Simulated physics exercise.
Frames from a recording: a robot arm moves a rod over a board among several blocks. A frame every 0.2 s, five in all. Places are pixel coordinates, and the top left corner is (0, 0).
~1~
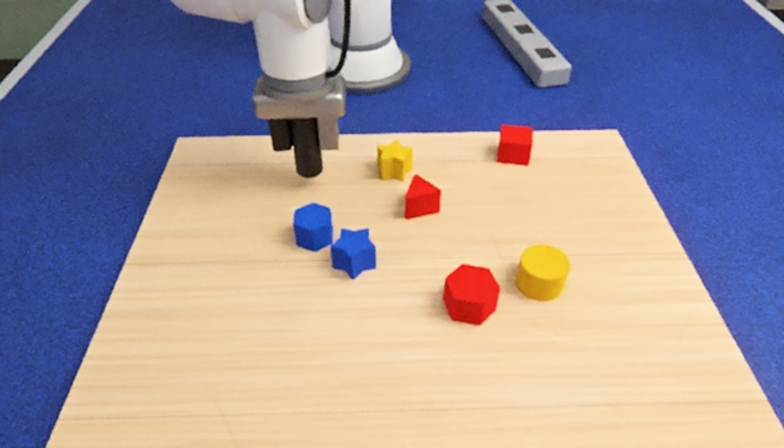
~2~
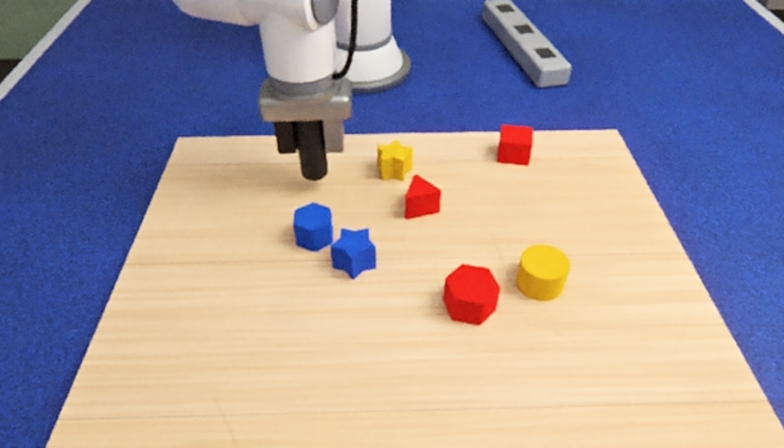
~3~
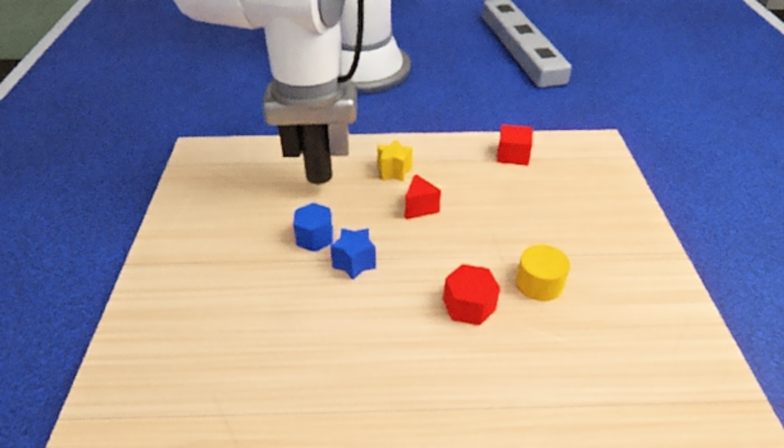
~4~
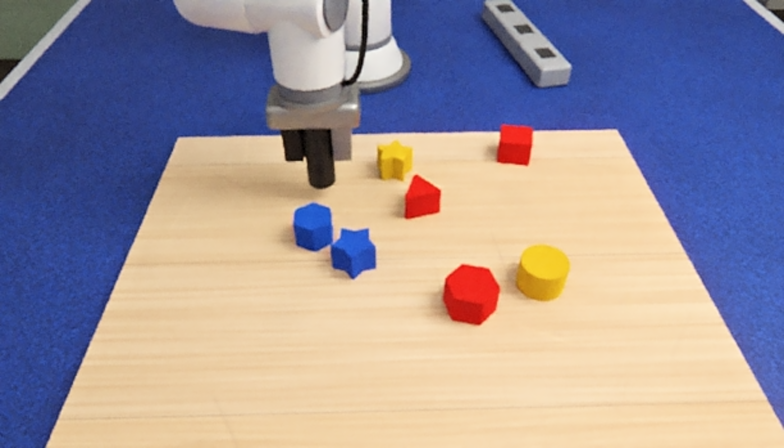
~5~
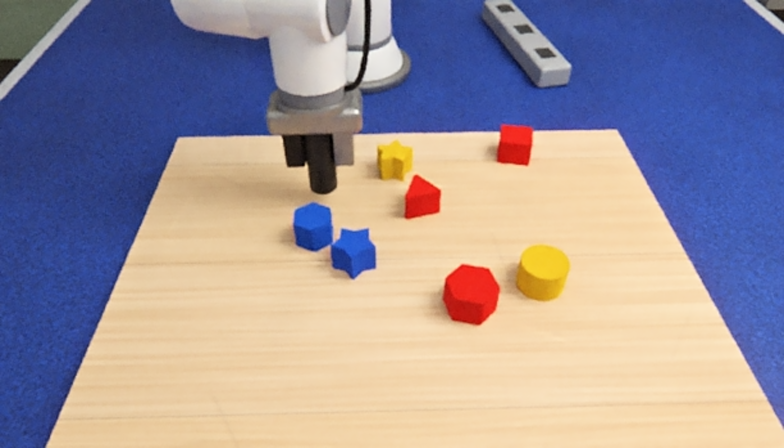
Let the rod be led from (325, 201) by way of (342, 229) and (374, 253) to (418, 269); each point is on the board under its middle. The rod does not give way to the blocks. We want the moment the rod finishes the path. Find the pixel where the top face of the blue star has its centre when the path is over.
If I read the scene right, the answer is (362, 253).
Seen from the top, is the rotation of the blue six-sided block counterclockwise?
The answer is no.
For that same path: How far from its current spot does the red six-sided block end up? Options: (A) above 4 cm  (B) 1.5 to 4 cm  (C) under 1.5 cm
I'll go with C - under 1.5 cm.
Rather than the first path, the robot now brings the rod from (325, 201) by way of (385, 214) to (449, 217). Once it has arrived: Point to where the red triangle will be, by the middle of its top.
Around pixel (463, 181).
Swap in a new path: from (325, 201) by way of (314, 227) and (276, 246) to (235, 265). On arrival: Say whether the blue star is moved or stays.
Once the path ends, it is where it was.
On the path given first. One third of the way, rod (341, 215); blue six-sided block (312, 221), turned 30° clockwise.
Two thirds of the way, rod (374, 239); blue six-sided block (312, 221), turned 30° clockwise; blue star (359, 251), turned 25° clockwise.
At the end, rod (419, 255); blue six-sided block (312, 221), turned 30° clockwise; blue star (362, 253), turned 40° clockwise; red six-sided block in place.
